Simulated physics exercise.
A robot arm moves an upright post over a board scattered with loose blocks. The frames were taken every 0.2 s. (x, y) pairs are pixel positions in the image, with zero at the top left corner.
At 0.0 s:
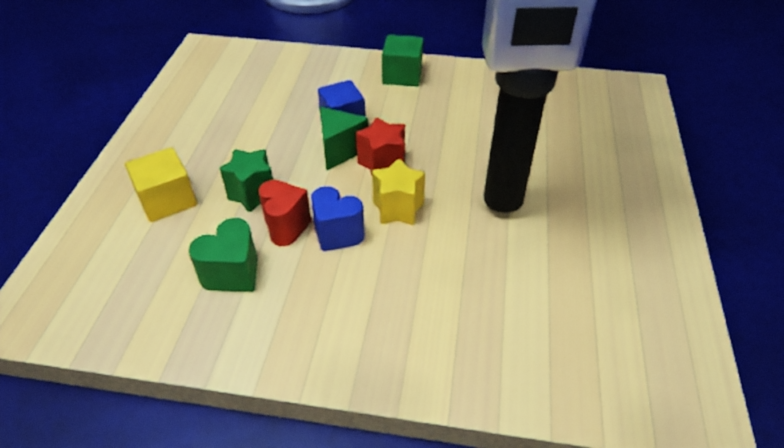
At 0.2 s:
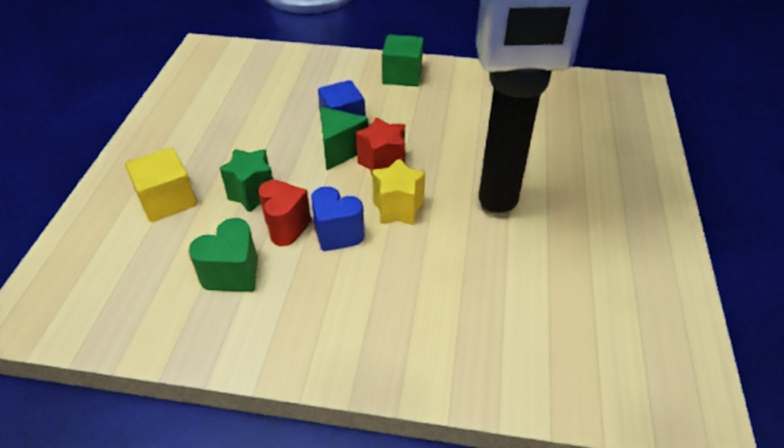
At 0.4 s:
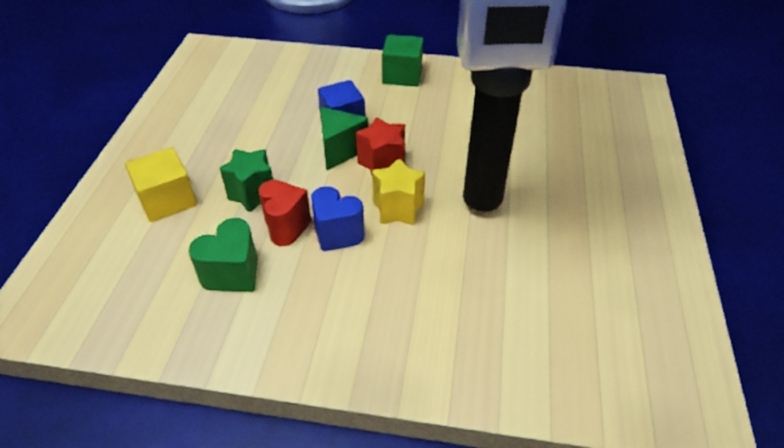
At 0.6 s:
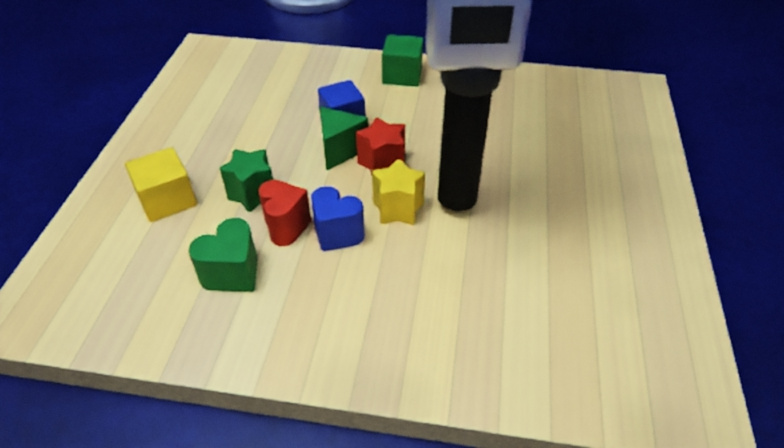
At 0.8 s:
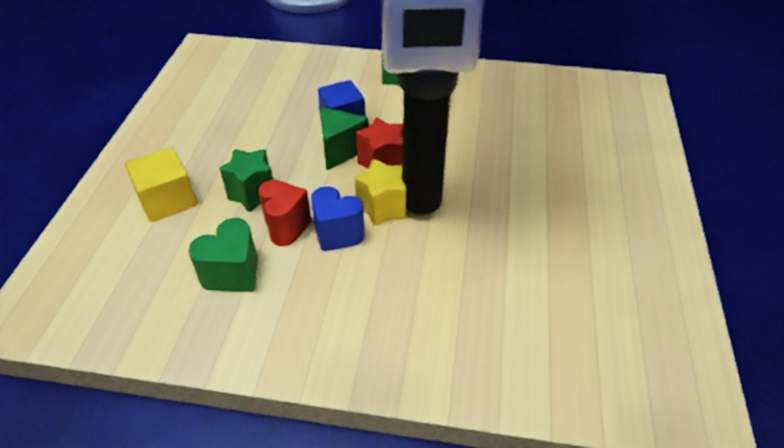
A robot arm moves a black post left across the board and nudges the yellow star.
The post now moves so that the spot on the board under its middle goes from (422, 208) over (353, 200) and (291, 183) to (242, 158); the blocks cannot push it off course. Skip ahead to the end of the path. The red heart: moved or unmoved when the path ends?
That block ends up displaced.
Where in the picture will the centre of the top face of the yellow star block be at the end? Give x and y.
It will likely be found at (256, 172).
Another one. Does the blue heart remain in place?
That would be a no.
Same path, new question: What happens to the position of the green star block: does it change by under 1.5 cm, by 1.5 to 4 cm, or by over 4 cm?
Between 1.5 and 4 cm.
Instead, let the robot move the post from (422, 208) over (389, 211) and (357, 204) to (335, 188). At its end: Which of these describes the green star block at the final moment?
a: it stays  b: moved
The one that fits is a, it stays.
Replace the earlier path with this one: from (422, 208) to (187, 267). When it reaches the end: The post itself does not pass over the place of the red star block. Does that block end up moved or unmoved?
Not moved.
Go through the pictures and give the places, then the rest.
The first picture shows lower end of the post (503, 199), tops of blocks, green star block (246, 162), red heart (280, 195), blue heart (334, 203), yellow star block (398, 177).
The second picture shows post (498, 199), blocks as before.
The third picture shows post (483, 198), blocks as before.
The fourth picture shows post (457, 198), blocks as before.
The fifth picture shows post (422, 200), green star block (246, 162), red heart (280, 195), blue heart (334, 203), yellow star block (383, 176).
On the path given first. One third of the way, post (352, 193); red heart (270, 196); blue heart (316, 206), turned 55° anticlockwise; yellow star block (309, 177), turned 20° anticlockwise.
Two thirds of the way, post (290, 176); green star block (220, 163), turned 45° clockwise; red heart (244, 205), turned 30° anticlockwise; blue heart (315, 206), turned 60° anticlockwise; yellow star block (260, 174), turned 60° anticlockwise.
At the end, post (241, 150); green star block (217, 164), turned 55° clockwise; red heart (244, 205), turned 30° anticlockwise; blue heart (315, 206), turned 60° anticlockwise; yellow star block (256, 172), turned 70° anticlockwise.
